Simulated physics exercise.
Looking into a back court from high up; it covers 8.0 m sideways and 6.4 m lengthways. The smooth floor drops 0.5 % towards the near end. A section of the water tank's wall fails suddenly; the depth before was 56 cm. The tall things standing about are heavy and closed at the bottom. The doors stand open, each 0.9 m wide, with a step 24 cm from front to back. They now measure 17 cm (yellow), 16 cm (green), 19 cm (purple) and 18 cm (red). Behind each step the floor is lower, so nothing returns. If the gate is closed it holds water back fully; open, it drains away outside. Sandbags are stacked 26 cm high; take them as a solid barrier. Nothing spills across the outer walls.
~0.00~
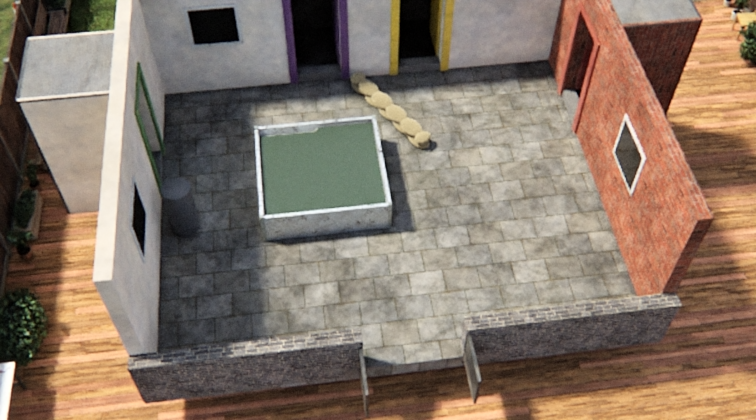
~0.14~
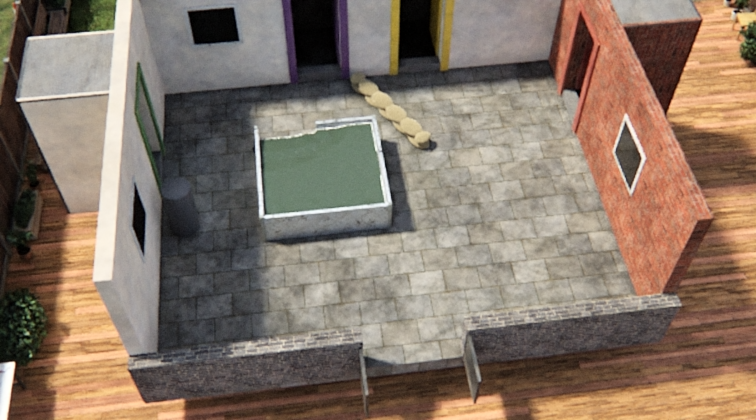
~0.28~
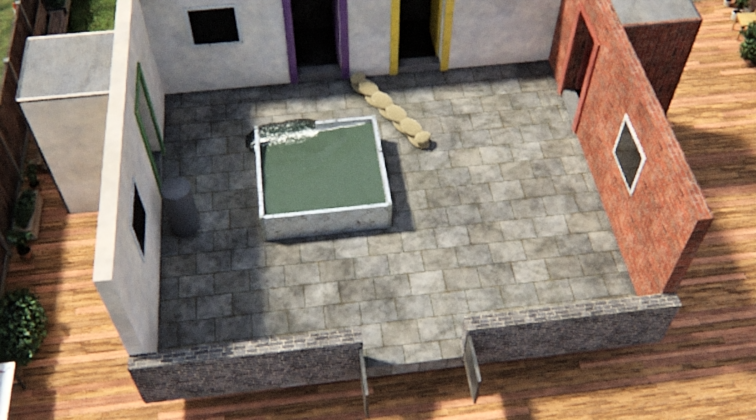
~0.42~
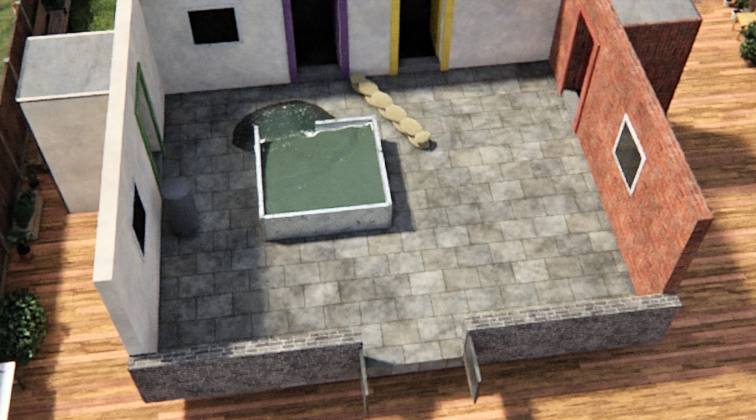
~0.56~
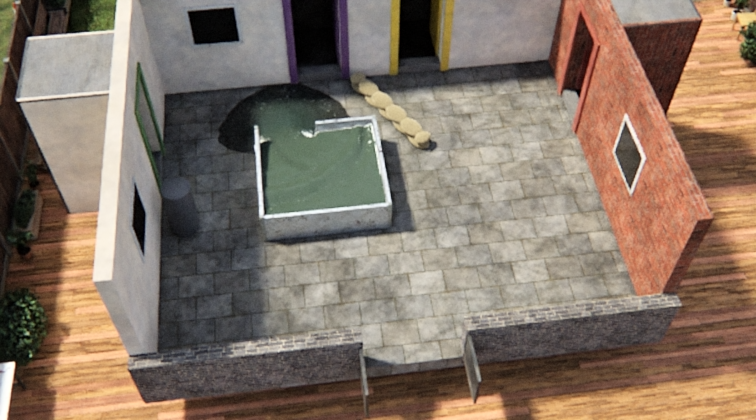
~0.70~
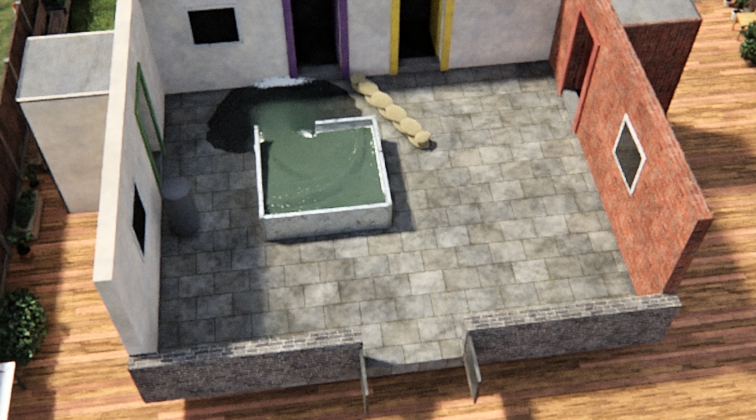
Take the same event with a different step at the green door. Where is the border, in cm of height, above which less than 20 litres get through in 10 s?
At least 6 cm or so.
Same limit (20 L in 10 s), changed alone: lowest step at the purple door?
About 21 cm at purple.
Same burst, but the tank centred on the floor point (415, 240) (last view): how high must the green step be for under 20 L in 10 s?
About 8.0 cm.
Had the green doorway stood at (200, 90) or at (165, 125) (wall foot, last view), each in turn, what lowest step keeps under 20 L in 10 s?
About 20 and 23 cm.
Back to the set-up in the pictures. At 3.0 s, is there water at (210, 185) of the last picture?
It is wet.
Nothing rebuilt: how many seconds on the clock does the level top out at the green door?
At about 5.5 s.
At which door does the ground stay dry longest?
Last comes the red one.
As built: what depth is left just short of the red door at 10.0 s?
Roughly 1.5 cm deep.
After 1.4 s water covers 10 % of the floor, deepest (34 cm) near (272, 87); it has not reached the green door.
After 3.0 s water covers 30 % of the floor, deepest (31 cm) near (174, 103); 7 cm at the green door, 0 litres in over its 16 cm step.
After 10.0 s water covers 80 % of the floor, deepest (12 cm) near (182, 214); 7 cm at the green door, 0 litres in over its 16 cm step.
At the green door as built, the water arrived by 2.3 s and peaked near 10 cm at 5.4 s.
With a step of 5.5 cm, 25 litres would have come in within the 10 s; with 6.5 cm, 15 litres. So under 20 litres takes about 6 cm.
